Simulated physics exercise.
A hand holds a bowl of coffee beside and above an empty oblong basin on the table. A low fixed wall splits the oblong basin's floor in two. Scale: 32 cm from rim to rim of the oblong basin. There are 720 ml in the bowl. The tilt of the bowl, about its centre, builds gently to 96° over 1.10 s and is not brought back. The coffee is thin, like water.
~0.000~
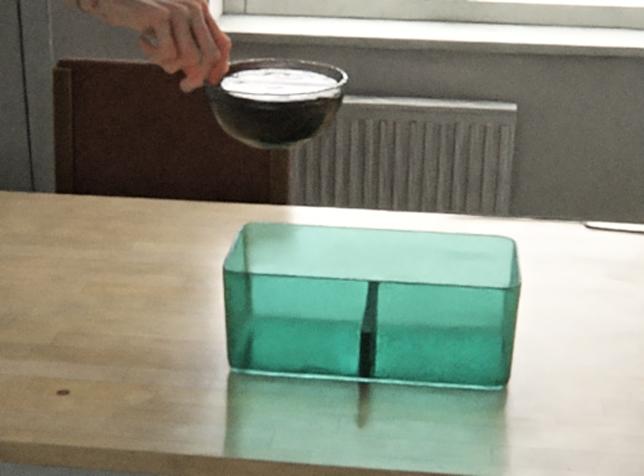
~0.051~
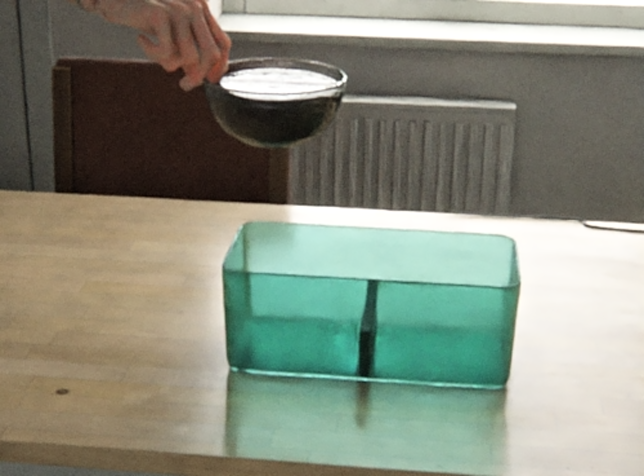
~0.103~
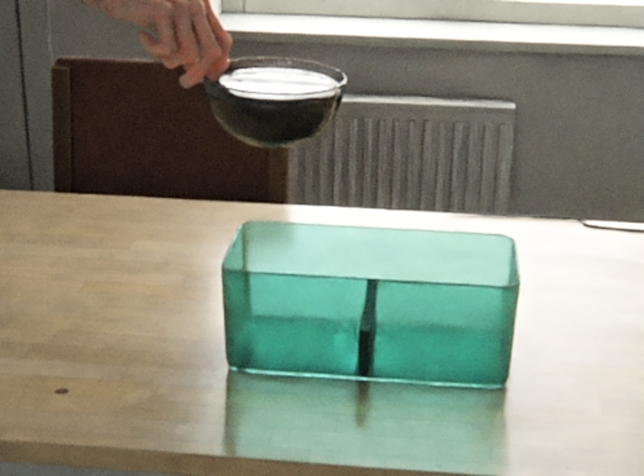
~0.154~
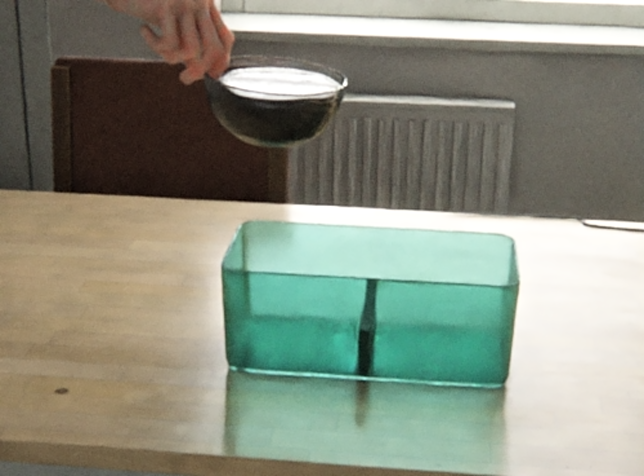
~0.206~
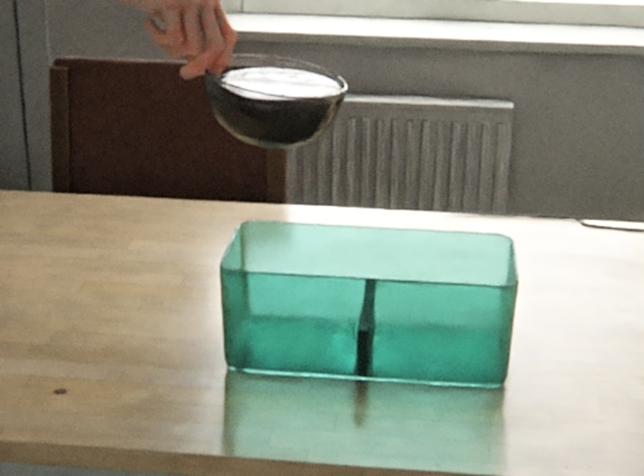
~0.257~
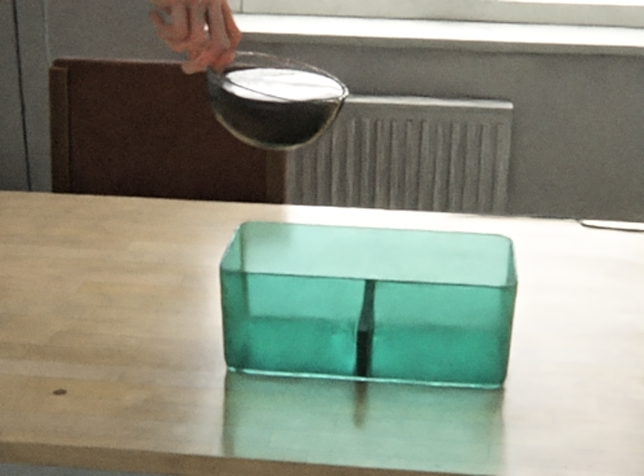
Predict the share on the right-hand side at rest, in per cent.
Roughly 84 per cent is past the wall.
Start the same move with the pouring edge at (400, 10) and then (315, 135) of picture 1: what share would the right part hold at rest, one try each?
In turn about 90 and 40 per cent.
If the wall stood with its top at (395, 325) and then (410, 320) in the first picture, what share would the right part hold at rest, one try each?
First 60, then 45 per cent.
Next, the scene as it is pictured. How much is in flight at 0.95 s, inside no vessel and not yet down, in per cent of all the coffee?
About 10 per cent.
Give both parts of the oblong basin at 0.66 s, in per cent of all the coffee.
Some 1 per cent left and 16 right.
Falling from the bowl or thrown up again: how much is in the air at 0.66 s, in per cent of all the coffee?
About 40 per cent.
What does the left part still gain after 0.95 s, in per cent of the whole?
About 10 per cent.
After 0.66 s the tilt is 63° and 43 per cent is still to pour, 1 is left of the wall and 17 right of it.
After 0.95 s the tilt is 92° and 4 per cent is still to pour, 6 is left of the wall and 80 right of it.
After 1.26 s the tilt is 96° and 0 per cent is still to pour, 15 is left of the wall and 84 right of it.
After 1.60 s the tilt is 96° and 0 per cent is still to pour, 15 is left of the wall and 84 right of it.
In the end 15 per cent lies left of the wall, 84 right of it and 1 outside.
